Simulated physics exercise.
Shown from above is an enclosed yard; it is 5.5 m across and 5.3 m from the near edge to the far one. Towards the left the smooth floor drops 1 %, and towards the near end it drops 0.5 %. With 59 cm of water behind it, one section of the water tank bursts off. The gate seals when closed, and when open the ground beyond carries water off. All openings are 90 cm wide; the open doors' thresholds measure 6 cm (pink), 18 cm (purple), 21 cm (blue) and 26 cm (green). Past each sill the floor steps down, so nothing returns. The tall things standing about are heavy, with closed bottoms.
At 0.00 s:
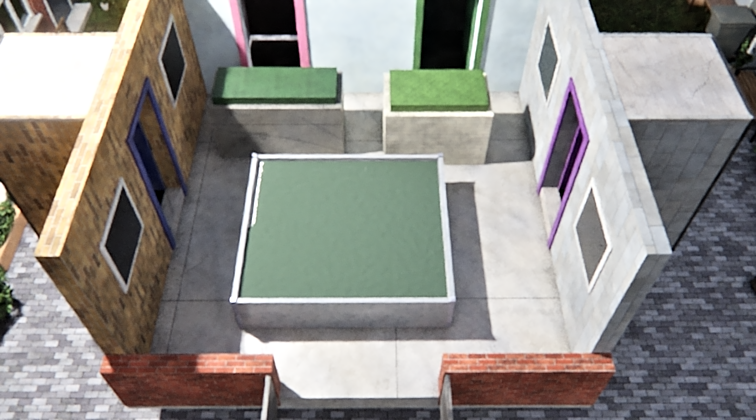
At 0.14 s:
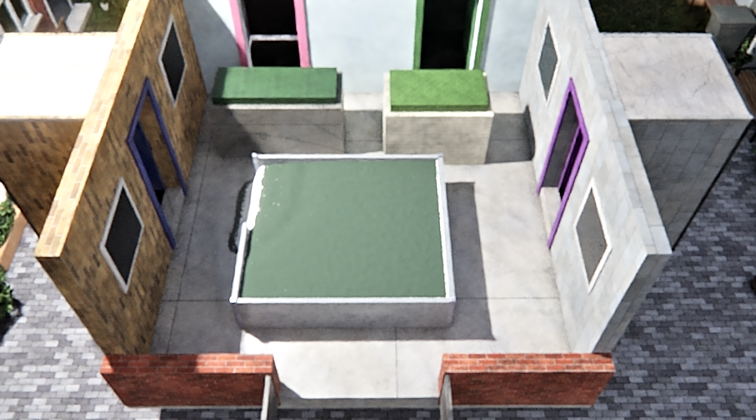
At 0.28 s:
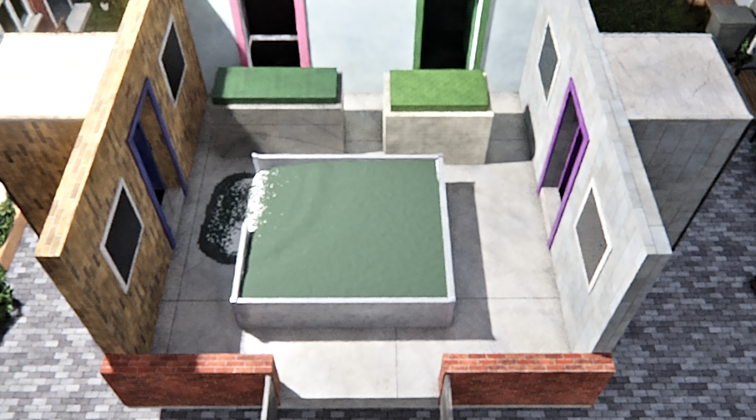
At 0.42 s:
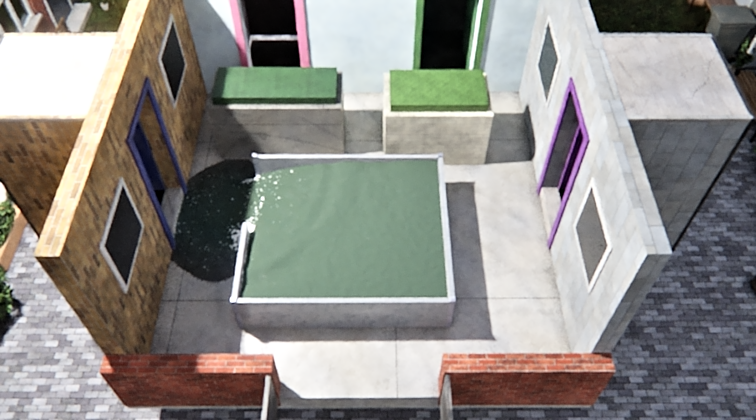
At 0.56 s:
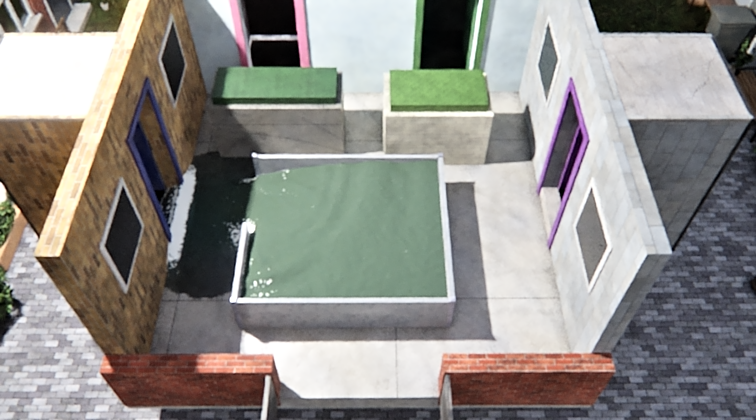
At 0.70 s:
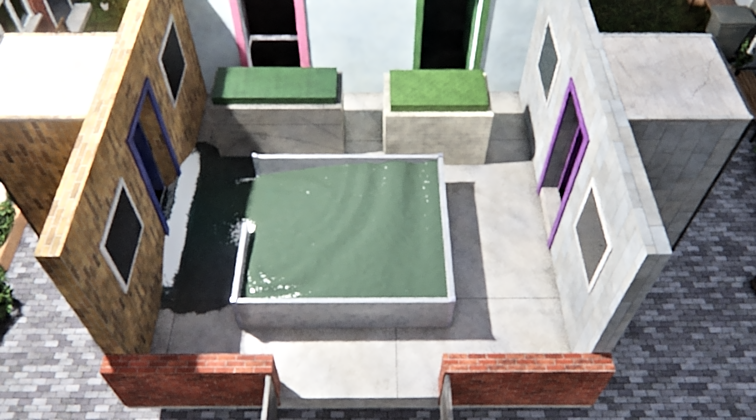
Green water pours from the tank's left side and spreads across the floor to the brick wall.
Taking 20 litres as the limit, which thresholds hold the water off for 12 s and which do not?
At the pink door the limit will be crossed. At the purple door the limit will not be crossed. At the blue door the limit will be crossed. At the green door the limit will not be crossed.
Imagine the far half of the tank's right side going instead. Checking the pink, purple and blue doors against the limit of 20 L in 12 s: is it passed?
Then: Pink past it, purple over, blue not over.
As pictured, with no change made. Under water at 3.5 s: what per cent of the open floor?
Close to 65 in a hundred parts are wet.
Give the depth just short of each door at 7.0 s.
In centimetres - pink: 10, purple: 4, blue: 21, green: 14.
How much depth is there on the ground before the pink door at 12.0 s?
11.0 cm or so.
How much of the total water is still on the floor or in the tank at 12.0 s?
Roughly 70 per cent is still there.
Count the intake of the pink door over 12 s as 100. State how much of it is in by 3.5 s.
Roughly 20%.
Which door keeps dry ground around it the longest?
The purple door is last.
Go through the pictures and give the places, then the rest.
Still water, 59 cm deep, in the water tank at (346, 226), in the first frame.
The front is at a hidden place, 0.7 m from the gap at (257, 208); 0.3 m2 of floor is under water; 59 cm left at the back of the water tank, in the second frame.
The front is at (235, 179), 0.9 m from the gap at (257, 209); 0.9 m2 of floor is under water; 59 cm left at the back of the water tank, in the third frame.
The front is at (173, 251), 1.3 m from the gap at (257, 211); 2.0 m2 of floor is under water; 59 cm left at the back of the water tank, in the fourth frame.
The front is at (193, 162), 1.6 m from the gap at (257, 211); 2.6 m2 of floor is under water; 59 cm left at the back of the water tank, in the fifth frame.
Water pours out at (257, 210) and has run 1.9 m, to (197, 146); typically 9 cm deep outside, 58 cm at the water tank's back, in the sixth frame.
After 1.4 s water covers 25 % of the floor and is deepest (47 cm) near (184, 203); pink door not reached, purple door not reached, blue door 45 cm at the sill, 79 L in, green door not reached.
After 2.2 s water covers 40 % of the floor and is deepest (52 cm) near (207, 98); pink door 10 cm at the sill, 0 L in, purple door not reached, blue door 44 cm at the sill, 212 L in, green door not reached.
After 3.5 s water covers 65 % of the floor and is deepest (38 cm) near (207, 98); pink door 12 cm at the sill, 17 L in, purple door not reached, blue door 33 cm at the sill, 360 L in, green door 9 cm at the sill, 0 L in.
After 7.0 s water covers 95 % of the floor and is deepest (23 cm) near (206, 105); pink door 10 cm at the sill, 61 L in, purple door 4 cm at the sill, 0 L in, blue door 21 cm at the sill, 434 L in, green door 14 cm at the sill, 0 L in.
After 12.0 s water covers 95 % of the floor and is deepest (16 cm) near (470, 378); pink door 11 cm at the sill, 80 L in, purple door 7 cm at the sill, 0 L in, blue door 13 cm at the sill, 435 L in, green door 12 cm at the sill, 0 L in.
